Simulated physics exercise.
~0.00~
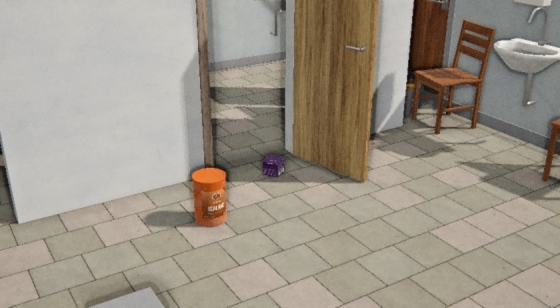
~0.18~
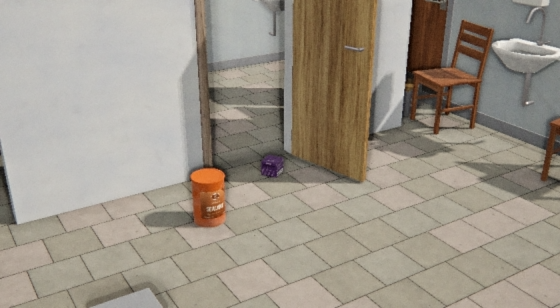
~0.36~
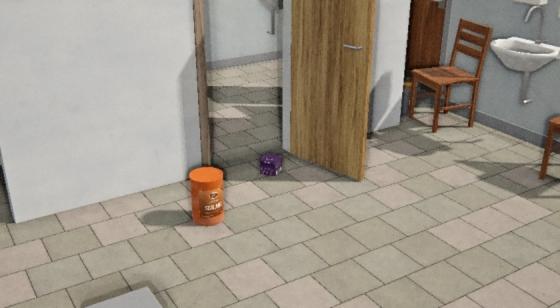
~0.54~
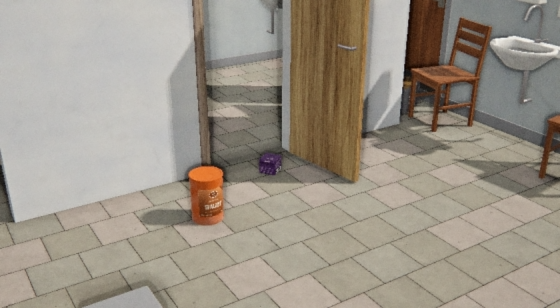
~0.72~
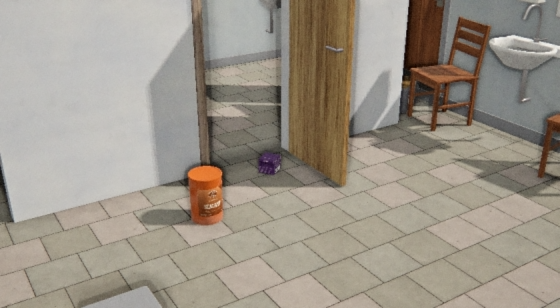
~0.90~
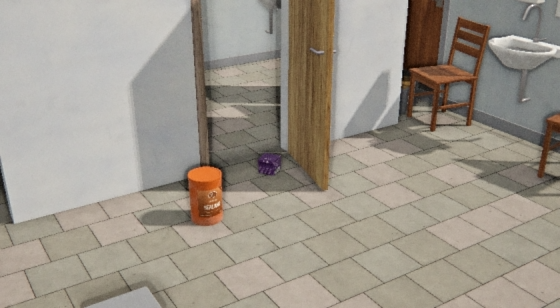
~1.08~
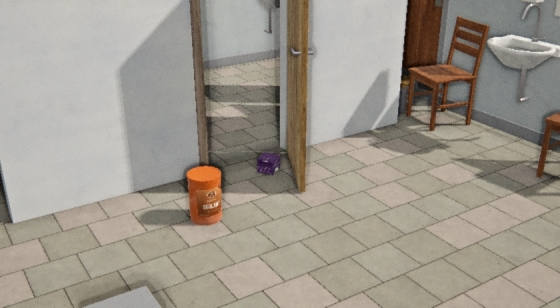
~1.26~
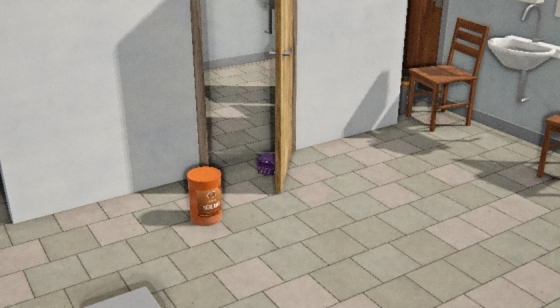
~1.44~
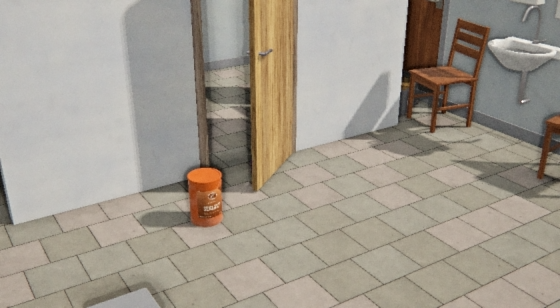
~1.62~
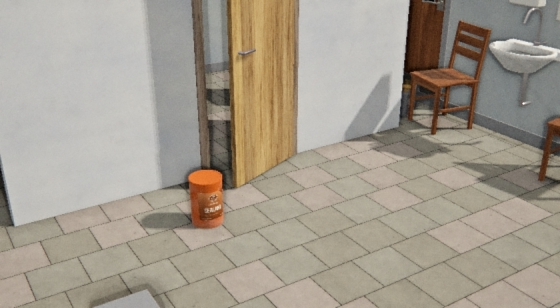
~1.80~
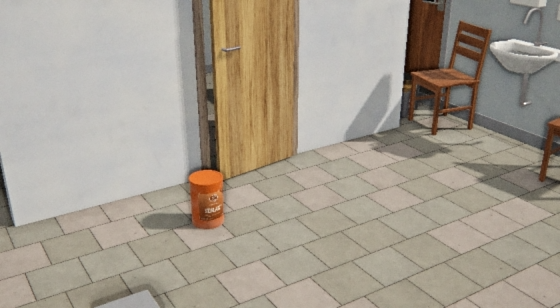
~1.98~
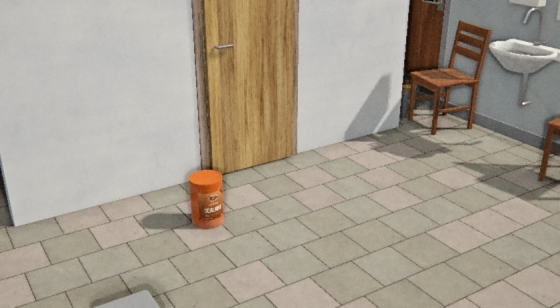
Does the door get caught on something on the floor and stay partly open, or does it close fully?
The door closes fully. It swings all the way into its frame, and the purple container is out of sight behind it.
